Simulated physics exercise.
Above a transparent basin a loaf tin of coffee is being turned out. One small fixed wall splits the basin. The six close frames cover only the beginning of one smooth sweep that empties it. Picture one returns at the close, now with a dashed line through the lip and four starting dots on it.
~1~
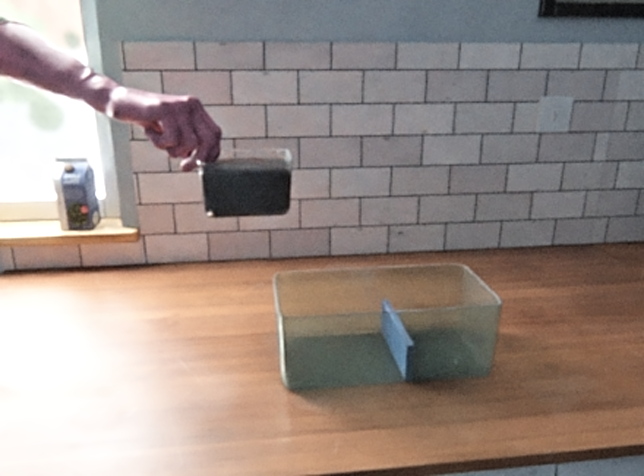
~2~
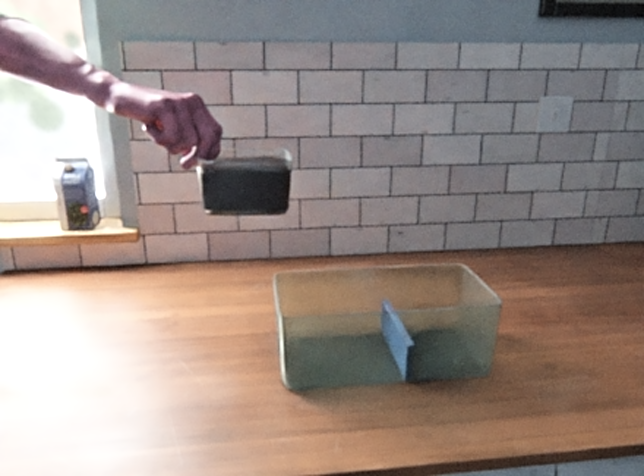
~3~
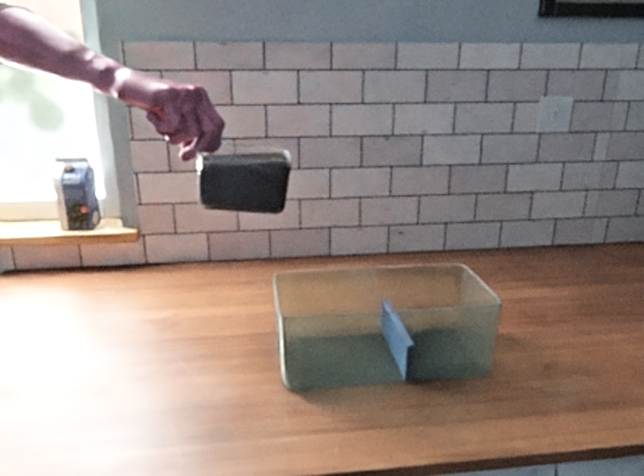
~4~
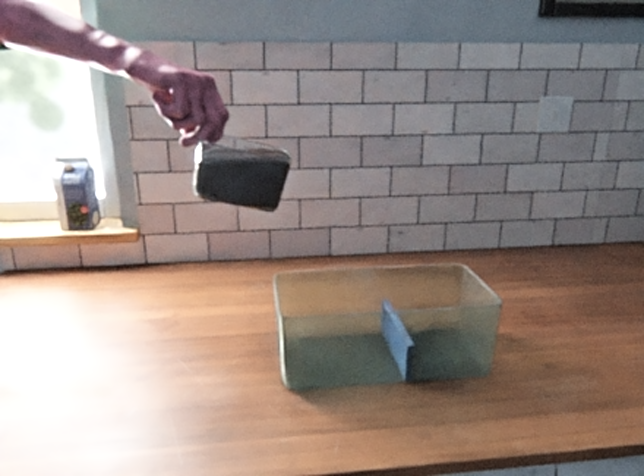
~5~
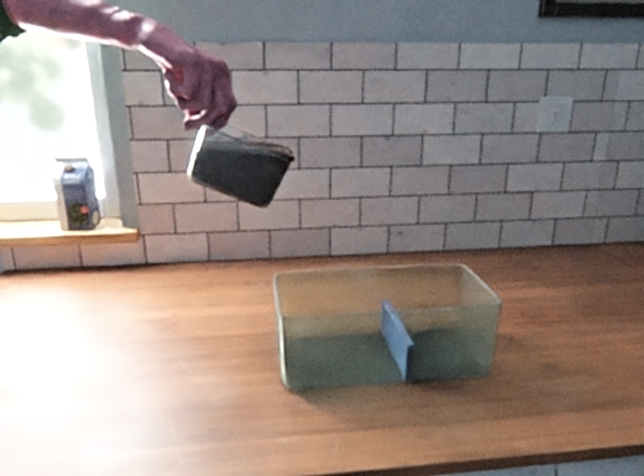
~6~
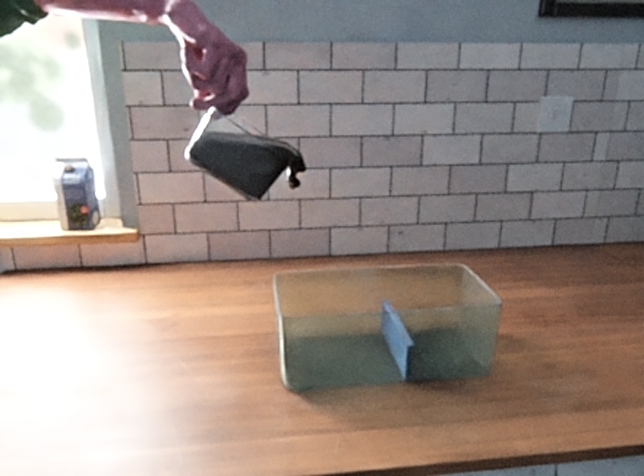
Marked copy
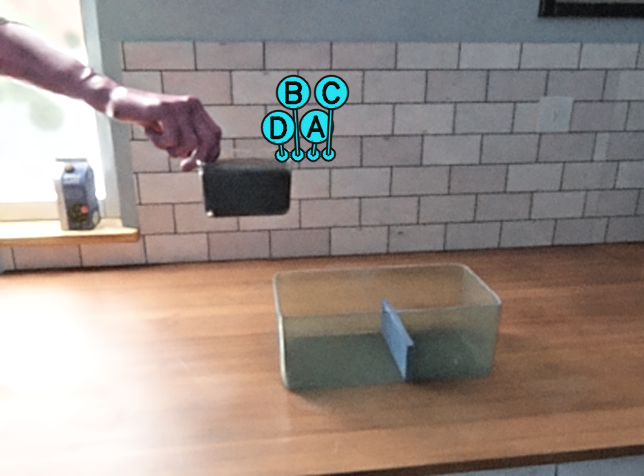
A wooden kitchen counter backed by pale brick-shaped tiles, with a bright window at the left, is seen from slightly above by a still camera. A clear basin with a blue divider sits on the counter, while a hand holds a small container of dark coffee above and to its left. The hand rises and tilts the container gradually rightward, and dark liquid begins to slip over its lip.
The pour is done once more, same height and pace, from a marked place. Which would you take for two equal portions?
Place A does it best.
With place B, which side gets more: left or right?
The left side.
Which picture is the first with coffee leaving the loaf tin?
Picture 5.
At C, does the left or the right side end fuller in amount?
The right one.
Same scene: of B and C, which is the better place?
That would be C.
In cyan, A at (313, 154); B at (297, 154); C at (328, 154); D at (282, 155).
For place A, about 47 % ends left of the wall and 51 % right of it.
For place B, about 84 % ends left of the wall and 13 % right of it; 3 % is lost outside.
For place C, about 26 % ends left of the wall and 71 % right of it; 3 % is lost outside.
For place D, about 94 % ends left of the wall and 4 % right of it.
